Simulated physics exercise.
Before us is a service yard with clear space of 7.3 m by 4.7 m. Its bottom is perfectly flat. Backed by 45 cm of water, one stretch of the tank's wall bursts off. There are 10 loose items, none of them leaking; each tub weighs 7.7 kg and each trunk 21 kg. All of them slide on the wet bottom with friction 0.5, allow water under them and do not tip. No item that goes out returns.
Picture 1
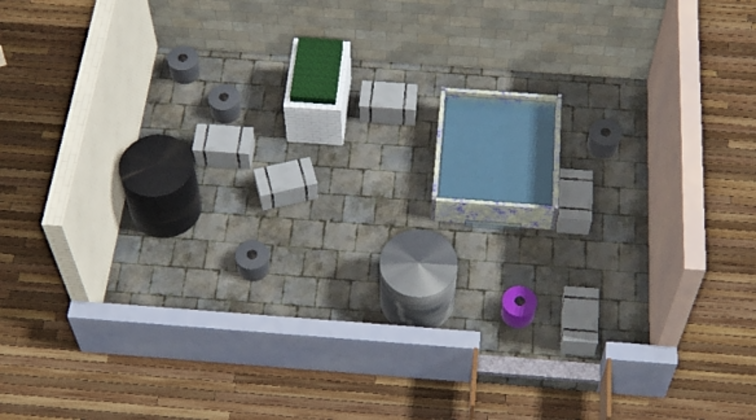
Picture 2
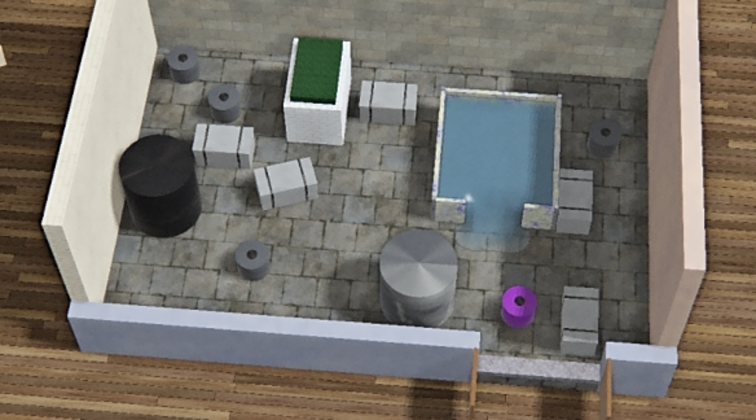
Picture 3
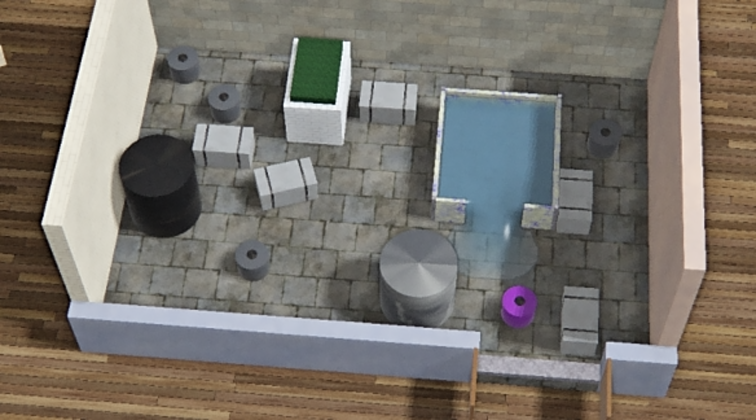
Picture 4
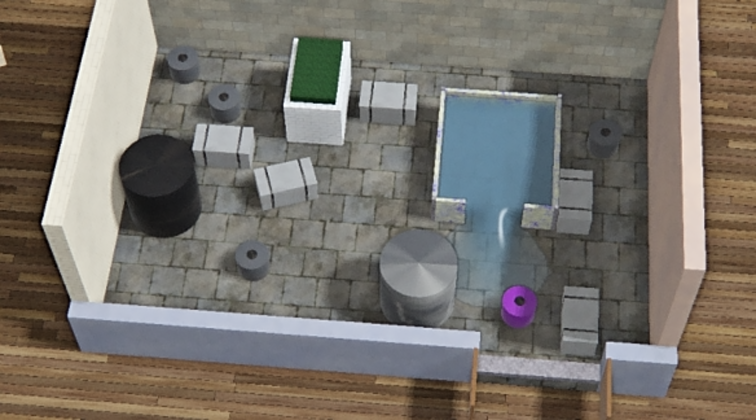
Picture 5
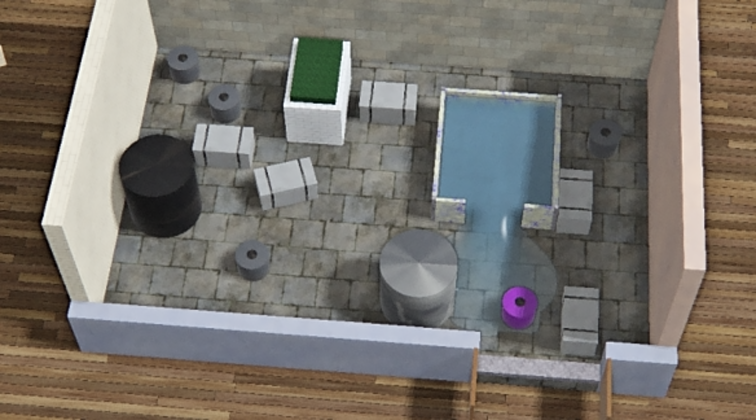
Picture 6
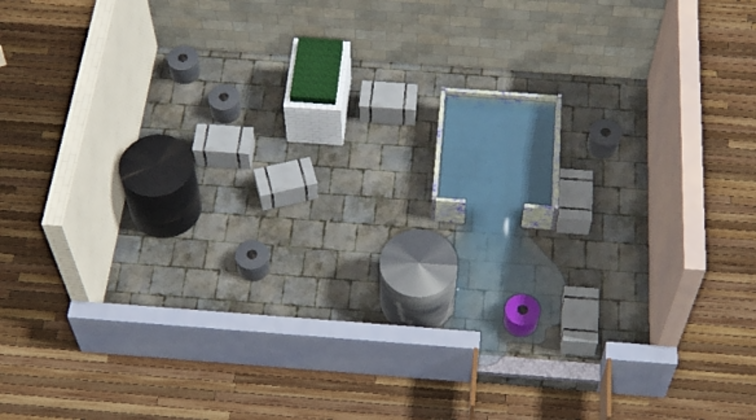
Walled paved yard with a tank wall opening at the front, water spreading across the floor and nudging a purple tub slightly.
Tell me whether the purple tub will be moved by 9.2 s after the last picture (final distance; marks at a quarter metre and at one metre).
Well, as for the purple tub, it gets moved a long way.
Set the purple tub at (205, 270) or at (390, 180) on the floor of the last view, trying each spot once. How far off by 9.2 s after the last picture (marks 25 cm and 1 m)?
In that order: It stays put; it barely shifts.
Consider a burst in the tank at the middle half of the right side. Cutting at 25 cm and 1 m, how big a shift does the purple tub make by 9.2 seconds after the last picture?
Then the purple tub is nudged along.
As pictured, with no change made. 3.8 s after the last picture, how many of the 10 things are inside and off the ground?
I get 0.
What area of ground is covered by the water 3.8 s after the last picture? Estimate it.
Roughly 18 m2.
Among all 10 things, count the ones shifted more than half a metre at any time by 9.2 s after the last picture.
That adds up to 2.
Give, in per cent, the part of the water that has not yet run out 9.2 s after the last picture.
About 46 in a hundred parts of the water.
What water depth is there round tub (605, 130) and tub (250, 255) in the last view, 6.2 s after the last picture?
First about 0 cm, second about 2 cm.
Then, 1.2 s after the last picture the purple tub has gone out; 1 of 10 are out; 0 afloat.
Then, 3.8 s after the last picture the purple tub has gone out; 1 of 10 are out; 0 afloat.
Then, 6.2 s after the last picture the purple tub has gone out; 1 of 10 are out; 0 afloat.
Then, 9.2 s after the last picture the purple tub has gone out; 1 of 10 are out; 0 afloat.
